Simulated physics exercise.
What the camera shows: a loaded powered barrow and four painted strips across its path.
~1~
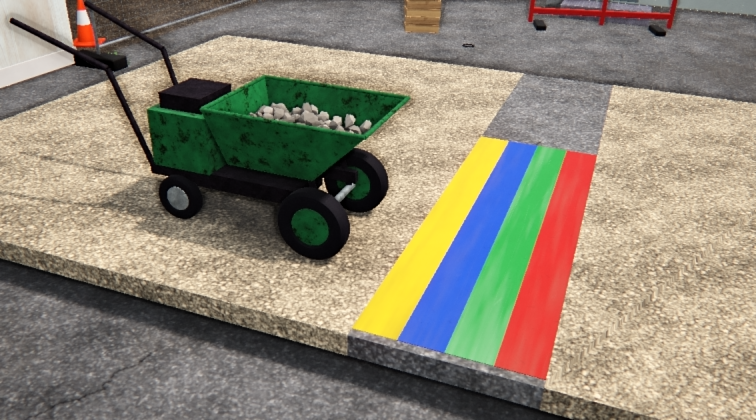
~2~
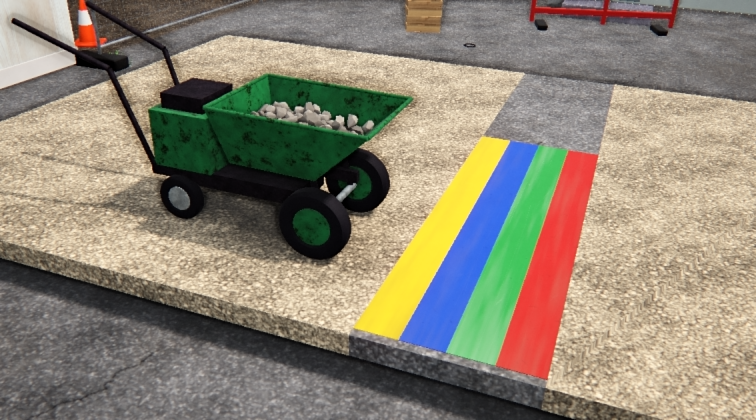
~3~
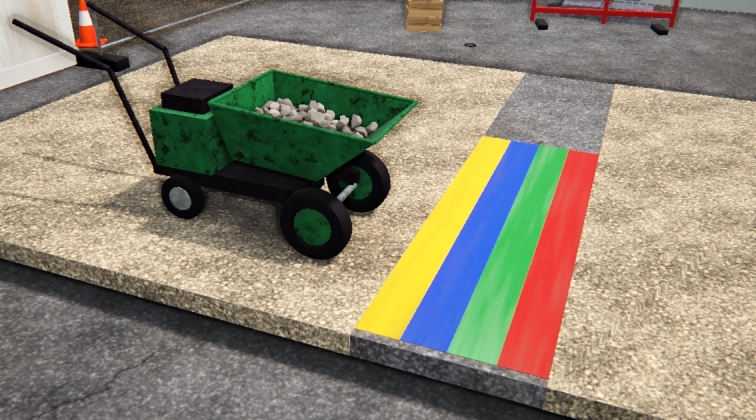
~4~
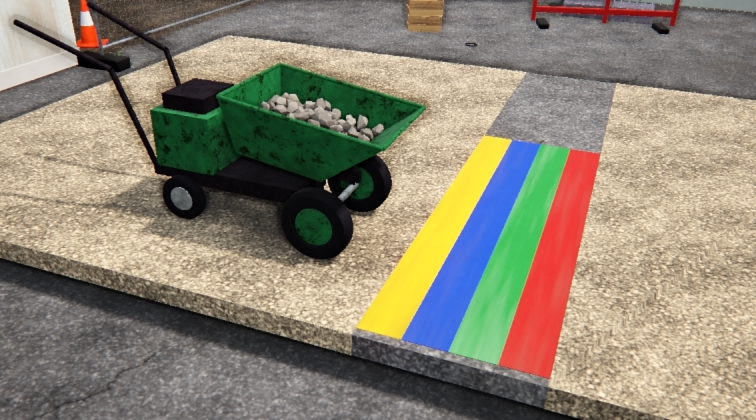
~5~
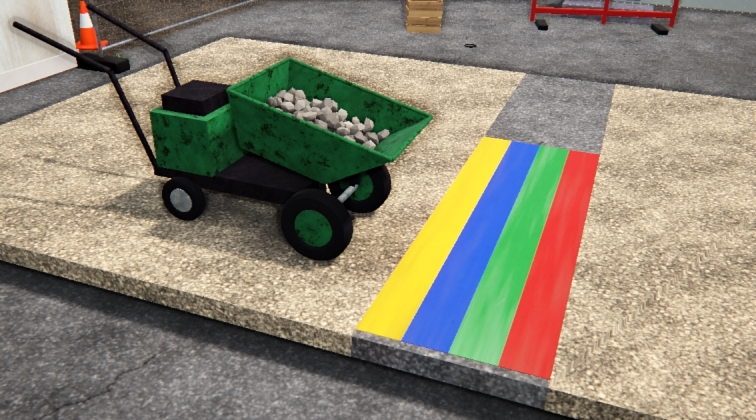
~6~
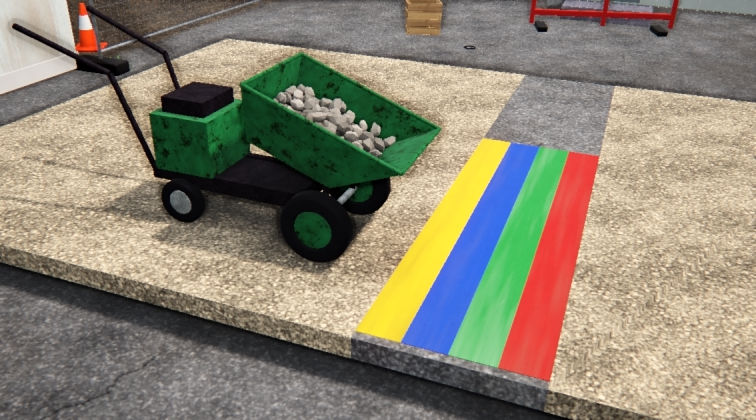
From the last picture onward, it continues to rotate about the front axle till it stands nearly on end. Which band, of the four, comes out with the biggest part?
The blue band comes out ahead.
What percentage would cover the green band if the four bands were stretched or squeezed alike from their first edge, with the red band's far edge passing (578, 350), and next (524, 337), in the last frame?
I'd say about 20 % for the first and about 30 % for the second.
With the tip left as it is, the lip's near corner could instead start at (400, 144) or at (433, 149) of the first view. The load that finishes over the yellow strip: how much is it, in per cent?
Try 1 about 0 %, try 2 about 0 %.
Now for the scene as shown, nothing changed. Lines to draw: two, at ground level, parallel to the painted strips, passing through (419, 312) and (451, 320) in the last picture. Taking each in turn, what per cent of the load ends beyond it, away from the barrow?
In order: 60 per cent, then 40 per cent.
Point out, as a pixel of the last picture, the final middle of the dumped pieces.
At about (483, 260).
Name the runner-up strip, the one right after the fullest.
The strip in green.
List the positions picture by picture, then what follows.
The first frame shows lip of the skip at (365, 138), level; top of the load at (288, 123), broken stones; yellow strip at (395, 300); blue strip at (438, 311); green strip at (483, 322); red strip at (531, 334).
The second frame shows lip of the skip at (368, 139), tipped barely; top of the load at (291, 122).
The third frame shows lip of the skip at (374, 143), tipped barely; top of the load at (286, 122).
The fourth frame shows lip of the skip at (383, 149), tipped a little; top of the load at (292, 118).
The fifth frame shows lip of the skip at (392, 160), tipped a little; top of the load at (299, 116).
The sixth frame shows lip of the skip at (401, 174), tipped clearly; top of the load at (297, 105); yellow strip at (398, 303); blue strip at (441, 313); green strip at (487, 324); red strip at (534, 335).
Soon after the last picture, skip tipped steeply; all in the skip.
A little later, skip tipped right over; about two thirds in the skip; a stray few over the yellow strip; about a quarter over the blue strip; a stray few over the green strip.
Later still, skip tipped right over; about a third in the skip; a stray few over the yellow strip; about a third over the blue strip; about a quarter over the green strip; a small part over the red strip.
At rest, skip tipped right over; about a third in the skip; a small part over the yellow strip; about a third over the blue strip; about a quarter over the green strip; a small part over the red strip.
